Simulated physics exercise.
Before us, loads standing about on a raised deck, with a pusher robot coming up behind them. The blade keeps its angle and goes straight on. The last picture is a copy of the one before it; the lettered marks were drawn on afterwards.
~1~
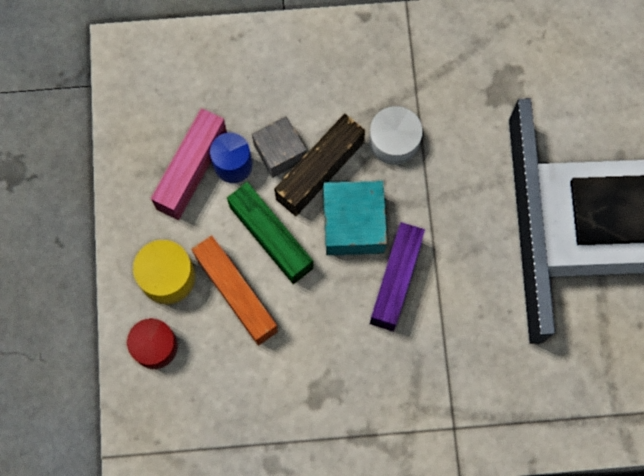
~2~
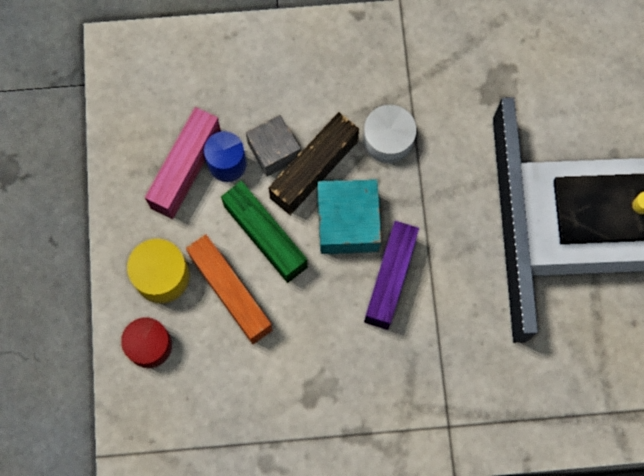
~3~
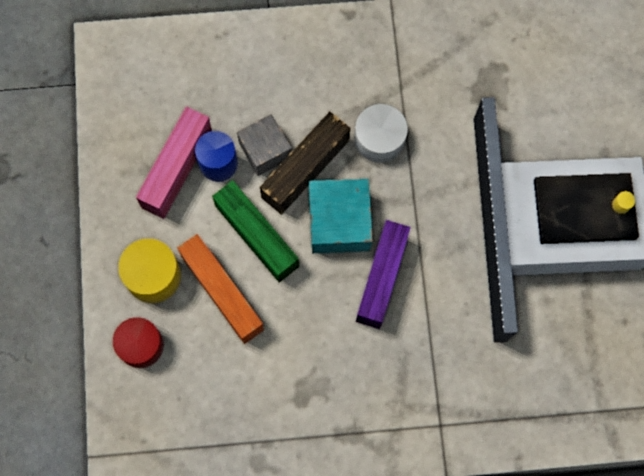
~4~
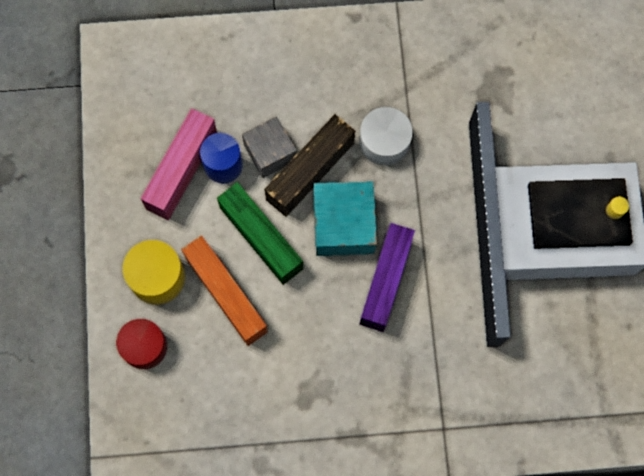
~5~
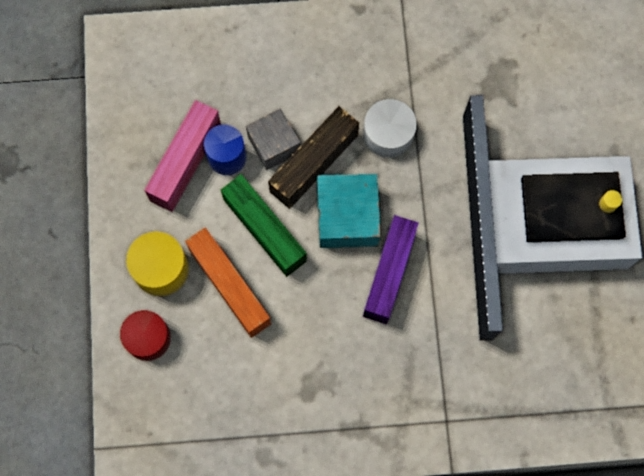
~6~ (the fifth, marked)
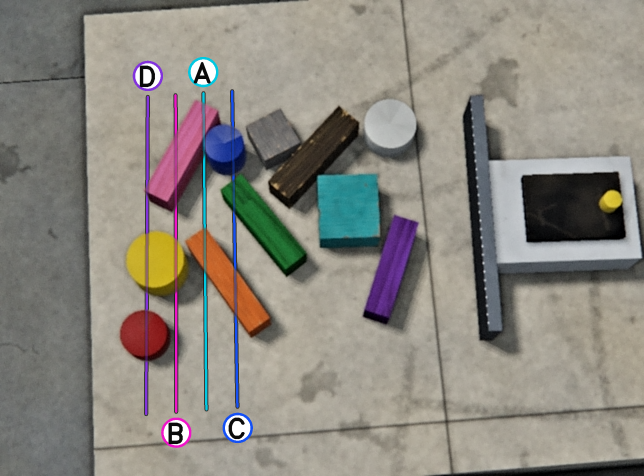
In the video, colourful blocks, bars and round canisters sit still on a pale, stained surface while a white machine with a wide, dark front plate moves a short way left toward them, without touching any, as the view shifts slightly.
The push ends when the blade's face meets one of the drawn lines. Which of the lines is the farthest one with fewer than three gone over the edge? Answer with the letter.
Stop at B.
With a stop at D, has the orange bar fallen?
By then, yes.
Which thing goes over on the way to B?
The yellow canister.
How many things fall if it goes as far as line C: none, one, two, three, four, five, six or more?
By then, none.
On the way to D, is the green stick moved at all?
Yes.
On the copy, A at (205, 245); B at (176, 247); C at (235, 243); D at (147, 250).
On B. First, robot (453, 215); blue canister (215, 159); white canister (334, 120).
Then, robot (341, 223); yellow canister (130, 278); pink stick (134, 150).
Finally, robot (256, 229); yellow canister over the edge; pink stick (95, 137); one fallen.
By contrast, A is within the limit but short; C is within the limit but short; D drops five.
